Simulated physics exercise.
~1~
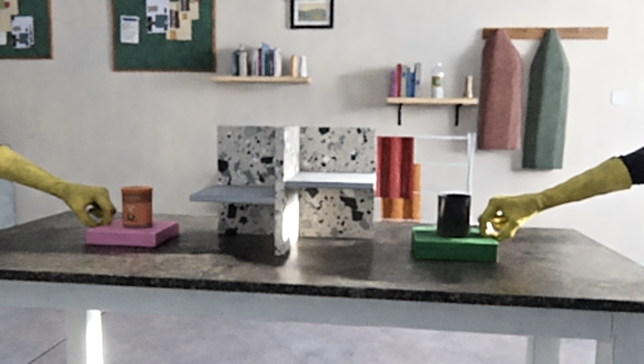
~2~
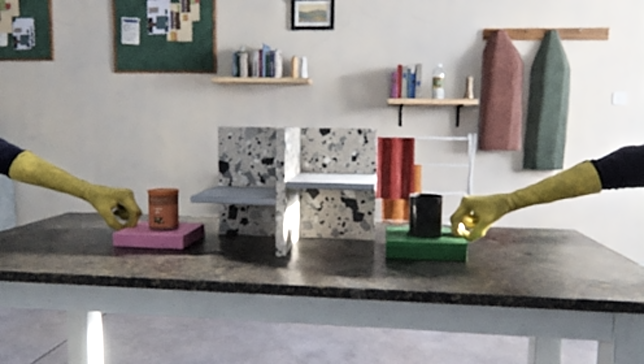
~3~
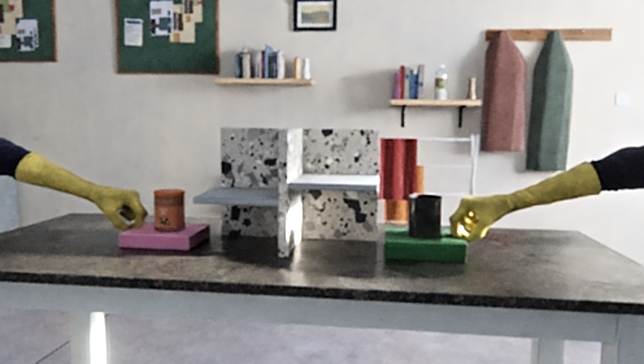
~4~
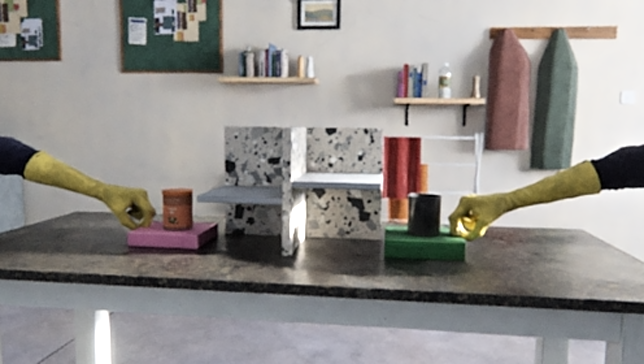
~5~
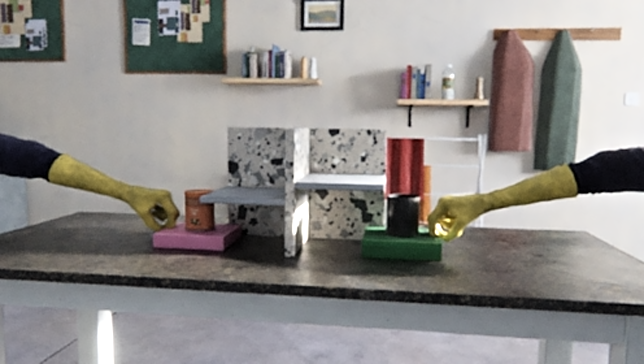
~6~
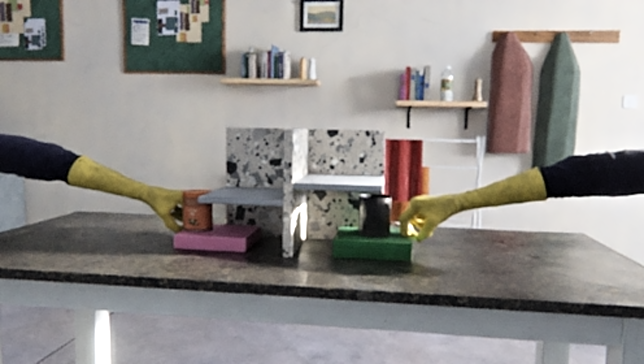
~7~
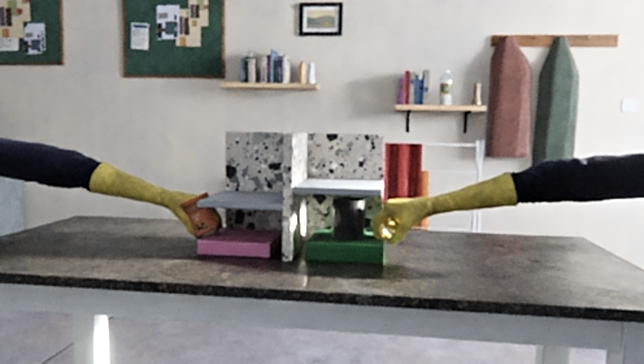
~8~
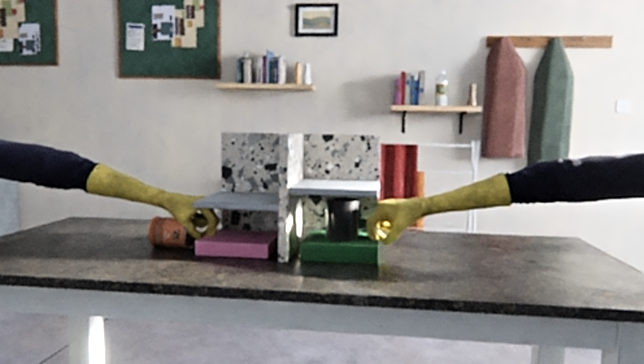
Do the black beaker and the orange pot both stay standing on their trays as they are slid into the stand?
No. The black beaker passes below the shelf and stays upright on the green board, but the orange pot is knocked back by the shelf and ends on its side.
